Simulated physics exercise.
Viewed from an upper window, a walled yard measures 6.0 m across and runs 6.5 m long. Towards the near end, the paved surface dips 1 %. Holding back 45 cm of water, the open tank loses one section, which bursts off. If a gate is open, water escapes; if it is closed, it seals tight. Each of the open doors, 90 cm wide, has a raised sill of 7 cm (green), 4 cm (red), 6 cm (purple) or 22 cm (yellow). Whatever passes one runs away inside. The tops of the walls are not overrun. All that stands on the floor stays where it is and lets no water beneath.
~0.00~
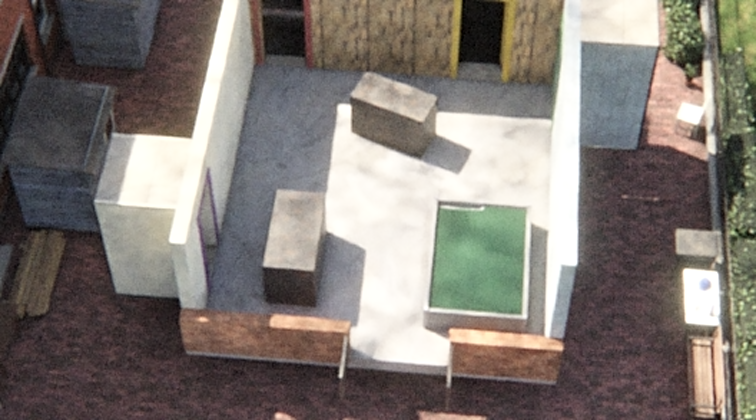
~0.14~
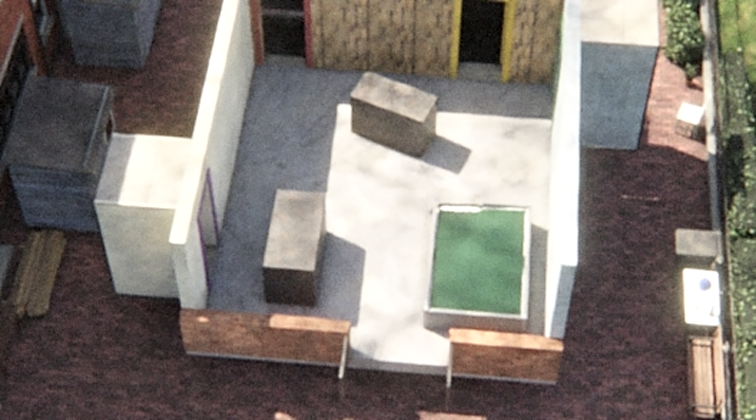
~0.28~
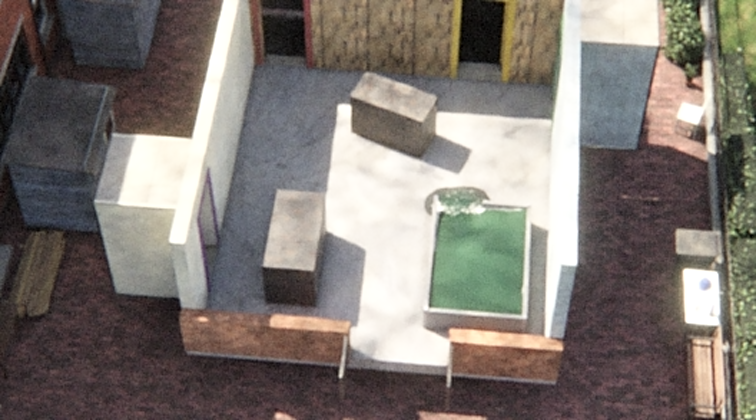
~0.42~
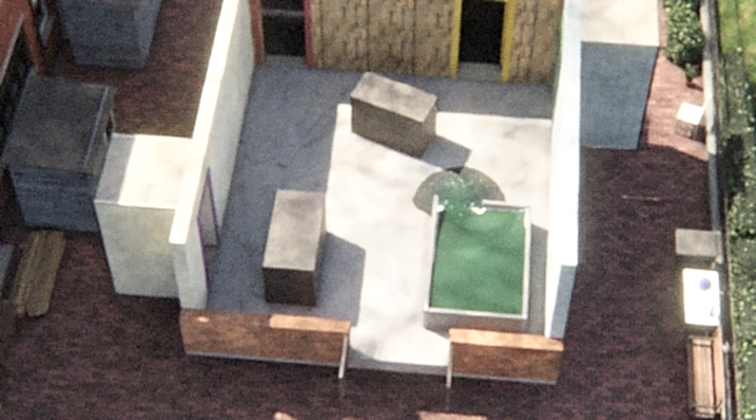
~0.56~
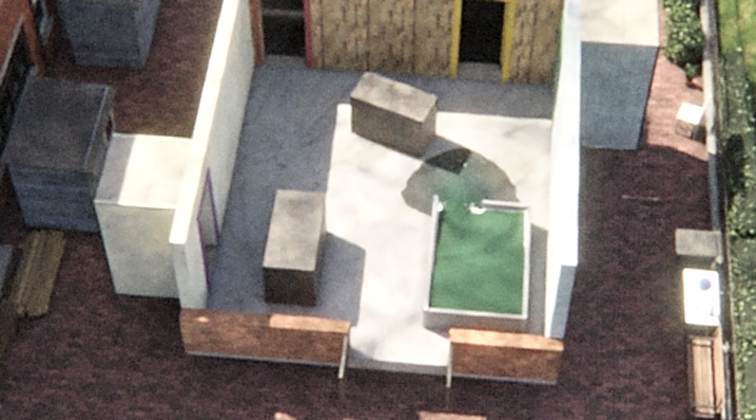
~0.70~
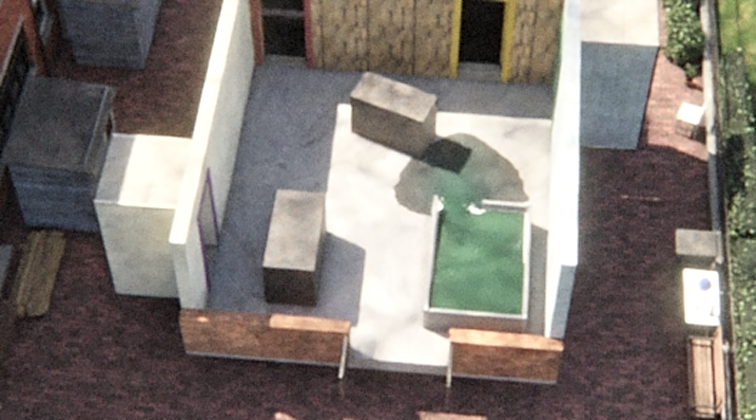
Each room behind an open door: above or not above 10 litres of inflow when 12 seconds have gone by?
At the end, at the green door I expect the water to rise above the limit; at the red door I expect the water to rise above the limit; at the purple door I expect the water to hold within the limit; at the yellow door I expect the water to hold within the limit.
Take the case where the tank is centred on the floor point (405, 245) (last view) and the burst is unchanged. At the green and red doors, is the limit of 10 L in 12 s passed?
Against that limit: Green not over, red above.
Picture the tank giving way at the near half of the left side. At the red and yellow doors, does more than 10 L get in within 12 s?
Red goes beyond, yellow stays inside, judged against that limit.
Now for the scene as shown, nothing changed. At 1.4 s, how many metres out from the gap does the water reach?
That's near 3.4 m in a straight line.
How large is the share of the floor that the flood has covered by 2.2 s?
Some 30 per cent of the floor is wet.
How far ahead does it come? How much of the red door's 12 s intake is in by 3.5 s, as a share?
I'd say close to 0 percent.
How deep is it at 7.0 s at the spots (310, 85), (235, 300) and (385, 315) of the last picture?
3, 1 and 0 cm, respectively.
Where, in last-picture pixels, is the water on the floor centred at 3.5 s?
I'd say somewhere around (461, 215).
After 1.4 s water covers 20 % of the floor and is deepest (24 cm) near (449, 212); green door not reached, red door not reached, purple door not reached, yellow door 2 cm at the sill, 0 L in.
After 2.2 s water covers 30 % of the floor and is deepest (22 cm) near (449, 212); green door 6 cm at the sill, 0 L in, red door not reached, purple door not reached, yellow door 17 cm at the sill, 0 L in.
After 3.5 s water covers 40 % of the floor and is deepest (20 cm) near (515, 87); green door 16 cm at the sill, 12 L in, red door not reached, purple door not reached, yellow door 16 cm at the sill, 0 L in.
After 7.0 s water covers 65 % of the floor and is deepest (11 cm) near (459, 213); green door 8 cm at the sill, 57 L in, red door 7 cm at the sill, 3 L in, purple door 2 cm at the sill, 0 L in, yellow door 9 cm at the sill, 0 L in.
After 12.0 s water covers 85 % of the floor and is deepest (9 cm) near (201, 333); green door 6 cm at the sill, 61 L in, red door 4 cm at the sill, 21 L in, purple door 5 cm at the sill, 0 L in, yellow door 5 cm at the sill, 0 L in.
